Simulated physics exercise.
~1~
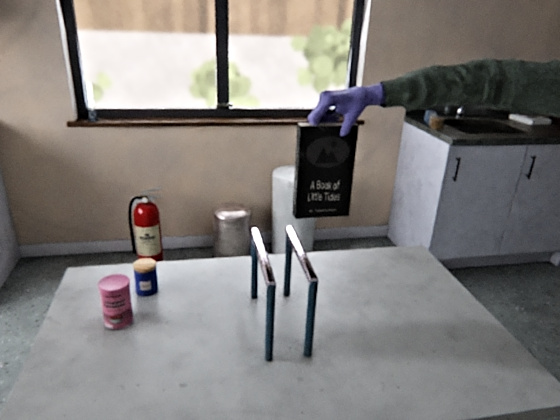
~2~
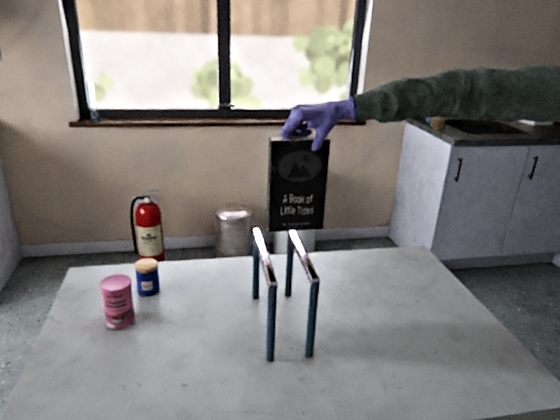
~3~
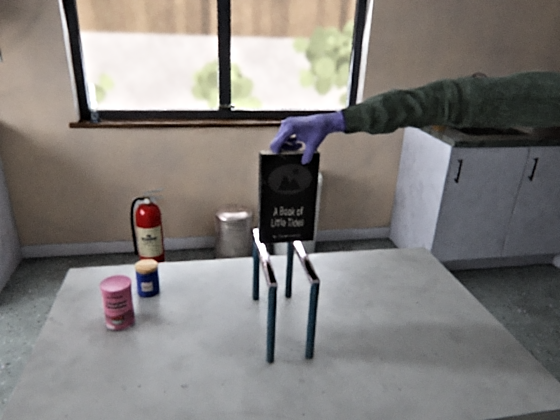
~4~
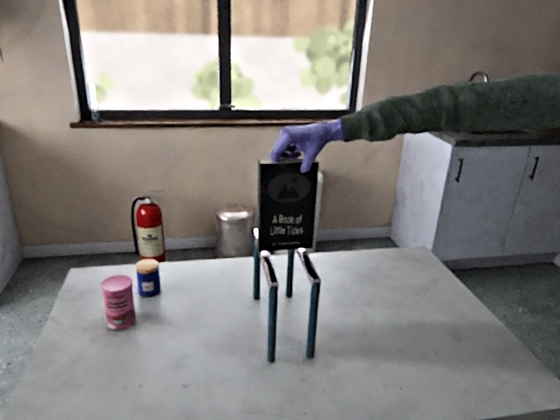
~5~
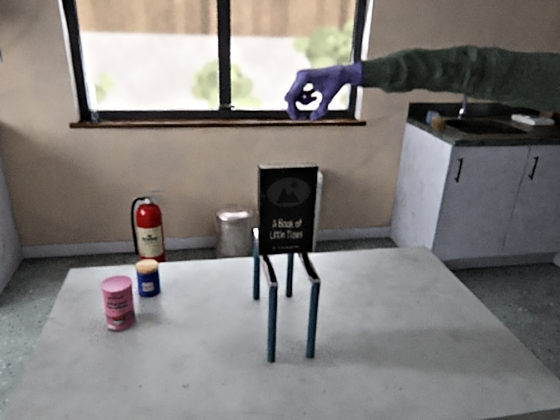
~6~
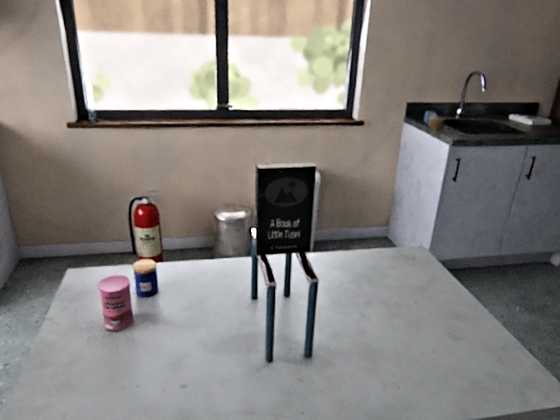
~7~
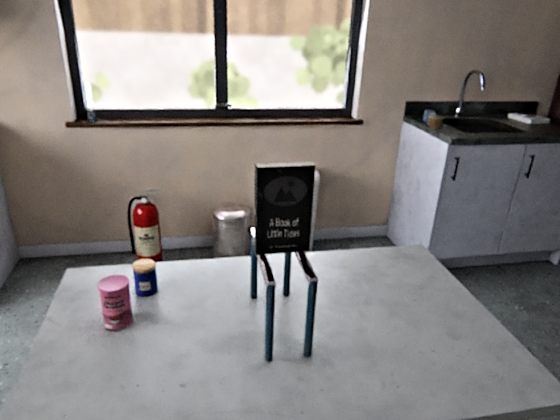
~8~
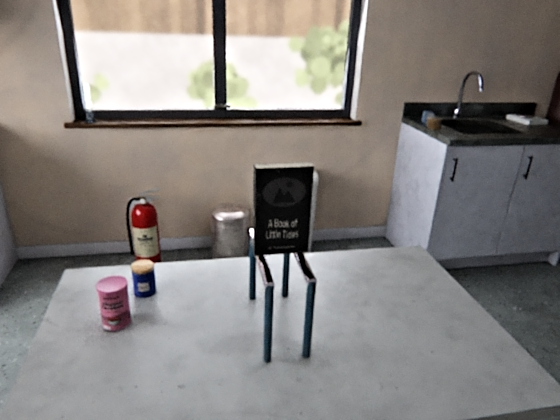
A black book hangs upright from a purple-gloved hand above a pale table in a room with a window, a sink and a red fire extinguisher, seen from slightly above by a gently swaying camera. A pink tin and a blue jar stand at the left of the table, beside two narrow ledges on blue legs. The hand carries the book left and lowers it onto the ledges over the gap. The fingers let go, and the arm withdraws to the right. The book does not drop through but stays upright on top, while the tin and jar remain in place.
